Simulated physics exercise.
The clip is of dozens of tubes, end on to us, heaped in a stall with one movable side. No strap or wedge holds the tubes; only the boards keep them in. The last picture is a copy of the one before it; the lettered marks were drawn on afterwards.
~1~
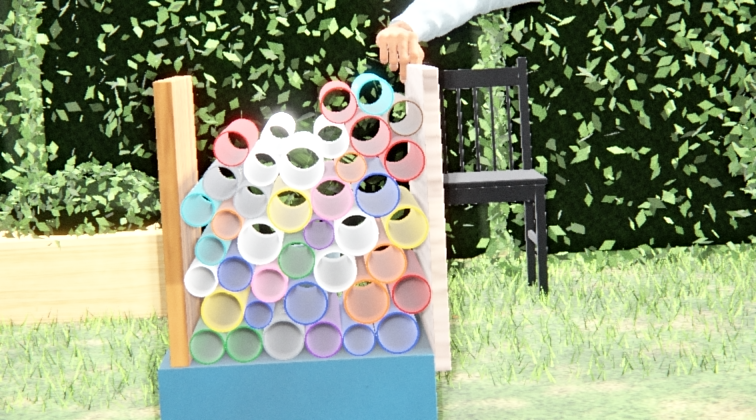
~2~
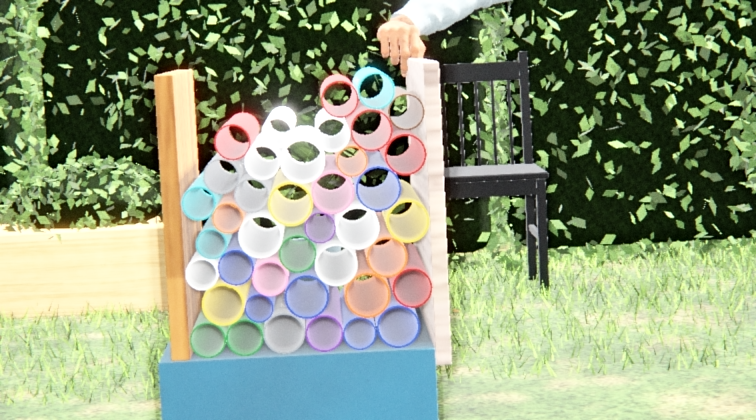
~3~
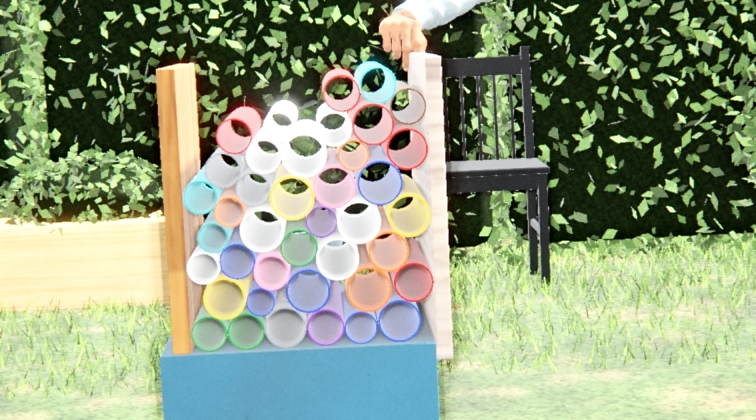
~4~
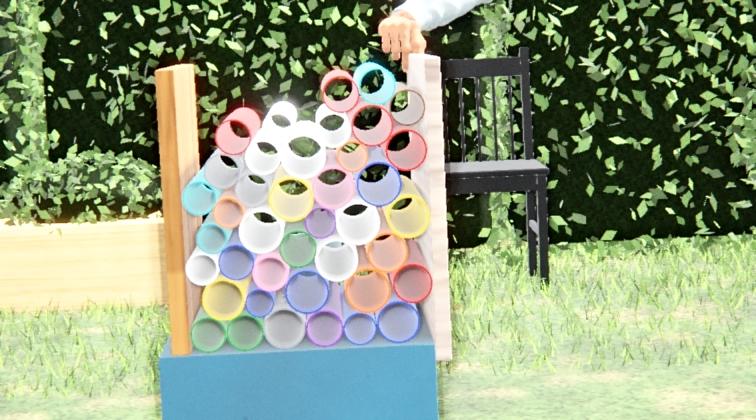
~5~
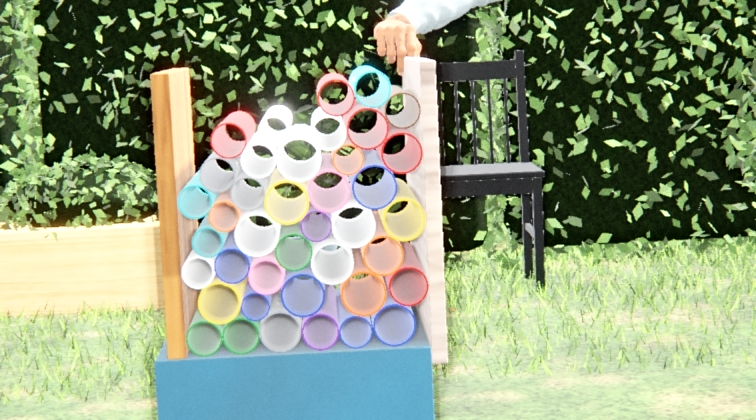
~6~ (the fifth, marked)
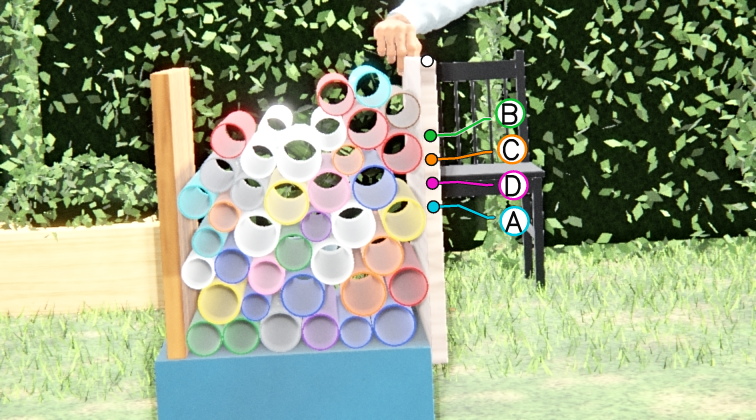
A hand at the end of a pale blue sleeve rests on top of the right side board of an outdoor stall, seen from the front on grass before a leafy hedge. Red, turquoise, white, yellow, green and blue tubes are heaped between two upright boards above a blue base, with a black chair at right. The tubes hardly move, while the camera sways slightly.
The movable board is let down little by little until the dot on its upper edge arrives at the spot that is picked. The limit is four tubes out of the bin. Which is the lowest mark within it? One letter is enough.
The answer is mark D.
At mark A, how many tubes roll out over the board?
The count is five.
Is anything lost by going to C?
At C: Yes.
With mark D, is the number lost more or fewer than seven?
It loses fewer than seven.
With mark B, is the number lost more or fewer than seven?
Fewer than seven.
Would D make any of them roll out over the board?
At D: Yes.
On the marked copy, A at (434, 207); B at (431, 136); C at (432, 159); D at (433, 183); the white dot at (427, 61).
Taking D. A third of the way, top of the board (421, 116).
Two thirds of the way, top of the board (424, 179).
When it is over, top of the board (424, 183), two out over the board.
As for the rest, A five out over the board; B none out over the board; C two out over the board.
